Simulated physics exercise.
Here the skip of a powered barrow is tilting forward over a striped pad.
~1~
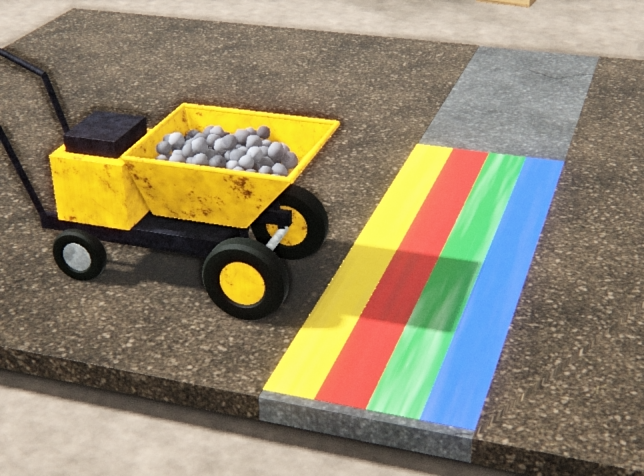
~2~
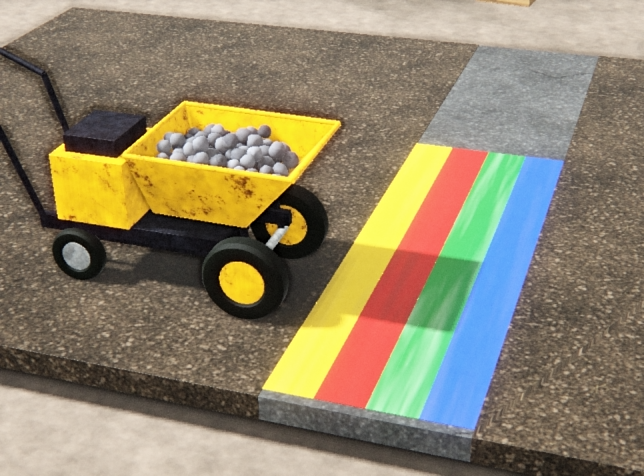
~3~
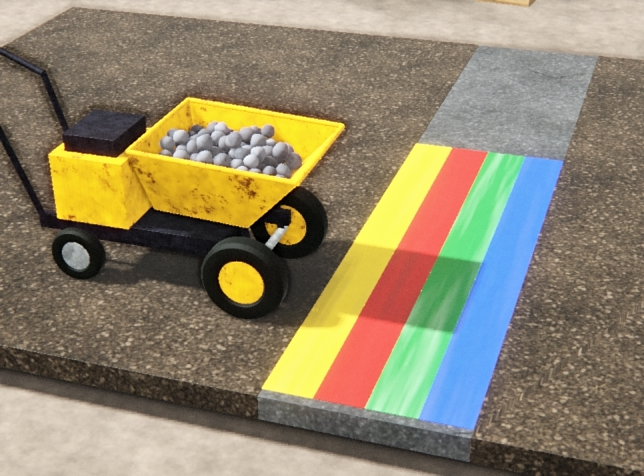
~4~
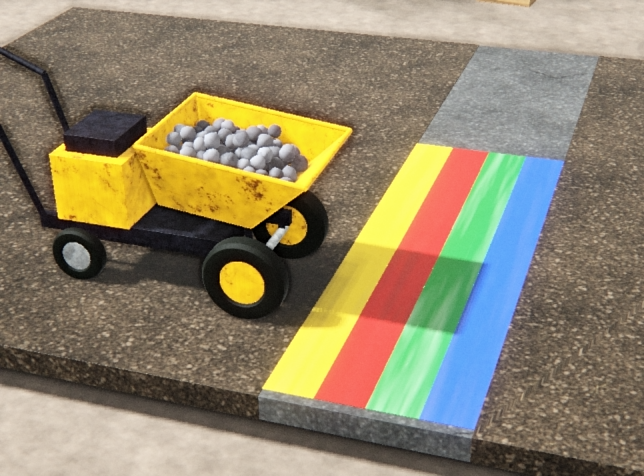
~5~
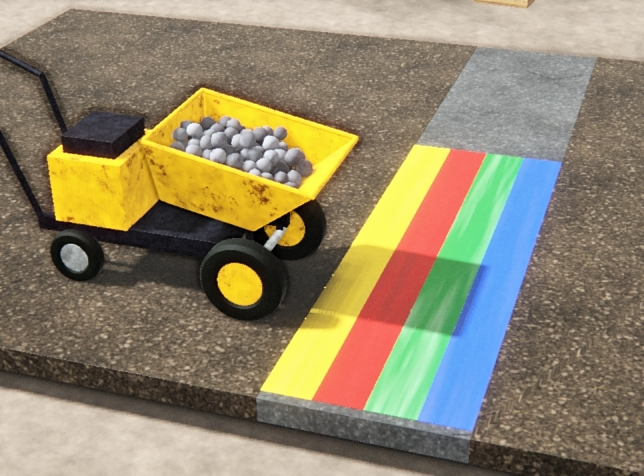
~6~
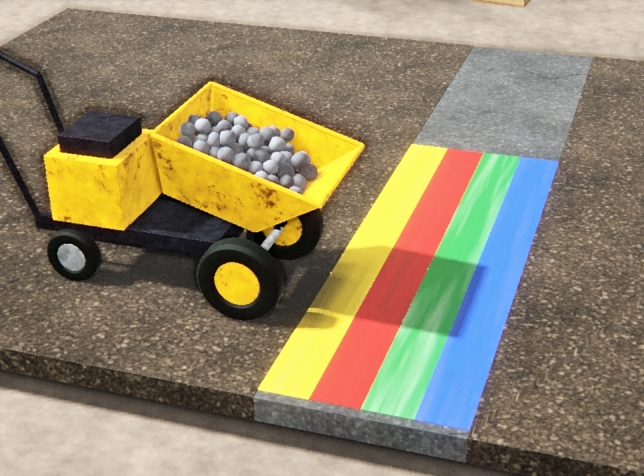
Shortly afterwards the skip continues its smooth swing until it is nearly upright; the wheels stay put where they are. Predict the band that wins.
The green one.
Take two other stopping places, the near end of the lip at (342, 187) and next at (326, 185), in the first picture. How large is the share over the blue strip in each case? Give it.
The first gives close to 40 per cent and the second 30 per cent.
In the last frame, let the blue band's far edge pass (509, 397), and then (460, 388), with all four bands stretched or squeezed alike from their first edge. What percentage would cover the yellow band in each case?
0 % and 0 %, near enough.
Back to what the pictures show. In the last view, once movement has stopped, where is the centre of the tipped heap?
Roughly pixel (437, 304).
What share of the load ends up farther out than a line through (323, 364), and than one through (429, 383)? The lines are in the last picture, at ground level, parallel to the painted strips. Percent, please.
In order: Near 70 %, then 20 %.
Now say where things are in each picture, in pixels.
Lip of the skip (291, 181), level; top of the load (211, 158), round cobbles; yellow strip (311, 356); red strip (360, 365); green strip (410, 374); blue strip (462, 383), in the first frame.
Lip of the skip (292, 181), level; top of the load (212, 156), in the second frame.
Lip of the skip (297, 184), tipped barely; top of the load (215, 155), in the third frame.
Lip of the skip (305, 189), tipped a little; top of the load (203, 139), in the fourth frame.
Lip of the skip (312, 197), tipped a little; top of the load (209, 137), in the fifth frame.
Lip of the skip (319, 206), tipped clearly; top of the load (217, 133); yellow strip (306, 356); red strip (355, 365); green strip (405, 374); blue strip (457, 383), in the sixth frame.
Just after the last frame, skip tipped steeply; every one in the skip.
A moment on, skip tipped right over; the larger part in the skip; about a tenth over the red strip; about a tenth over the green strip; just a few over the blue strip.
Further on, skip tipped right over; roughly a third in the skip; about a tenth over the red strip; roughly a third over the green strip; roughly a quarter over the blue strip; about a tenth off the paint.
When it is over, skip tipped right over; roughly a third in the skip; not one over the yellow strip; about a tenth over the red strip; roughly a third over the green strip; roughly a quarter over the blue strip; about a tenth off the paint.
